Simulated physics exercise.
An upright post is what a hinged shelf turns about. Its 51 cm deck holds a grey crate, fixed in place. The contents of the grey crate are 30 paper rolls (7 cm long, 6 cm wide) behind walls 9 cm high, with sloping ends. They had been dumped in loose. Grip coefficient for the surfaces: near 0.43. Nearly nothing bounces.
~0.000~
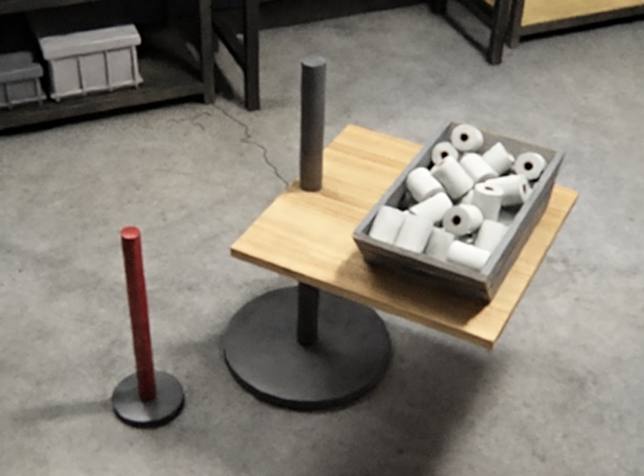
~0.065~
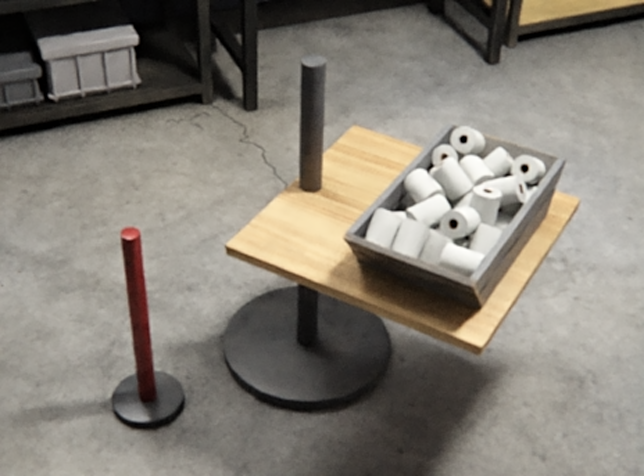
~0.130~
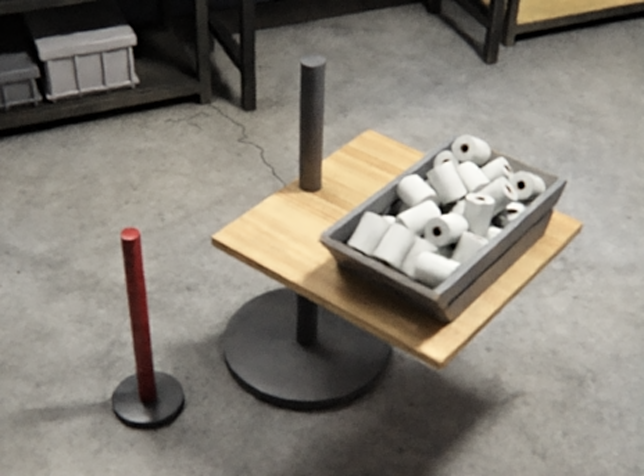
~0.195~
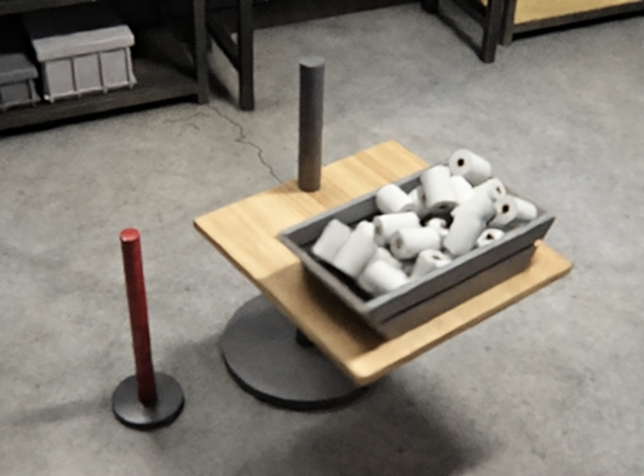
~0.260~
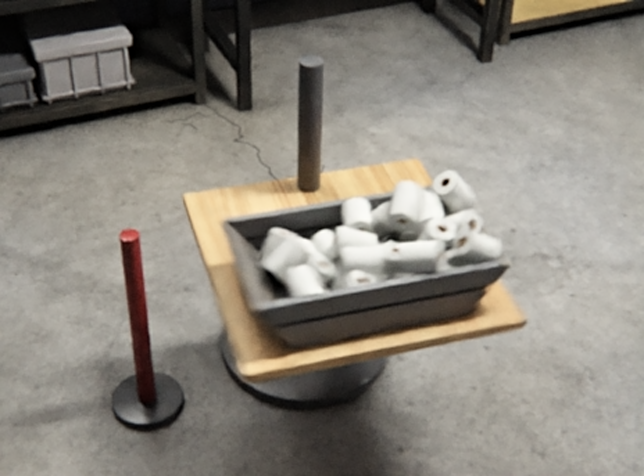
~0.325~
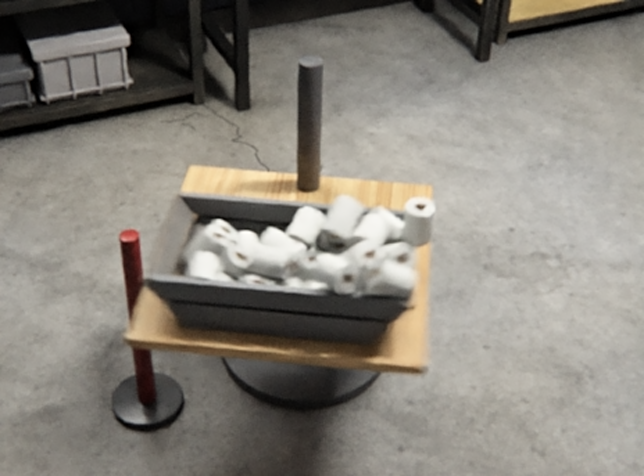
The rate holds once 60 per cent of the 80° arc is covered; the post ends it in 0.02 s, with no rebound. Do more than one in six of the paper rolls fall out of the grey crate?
Yes.
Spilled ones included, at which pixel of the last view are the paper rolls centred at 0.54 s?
Somewhere around pixel (212, 248).
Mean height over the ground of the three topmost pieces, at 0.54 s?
Close to 68 cm, on average.
After 0.34 s, end of the swing.
After 0.42 s, 2 of 30 out of the grey crate.
After 0.54 s, 7 of 30 out of the grey crate.
After 0.76 s, 10 of 30 out of the grey crate.
Outcome (at 1.20 s), 10 of 30 out of the grey crate. Asked share, 10 of 30, 33 per cent.
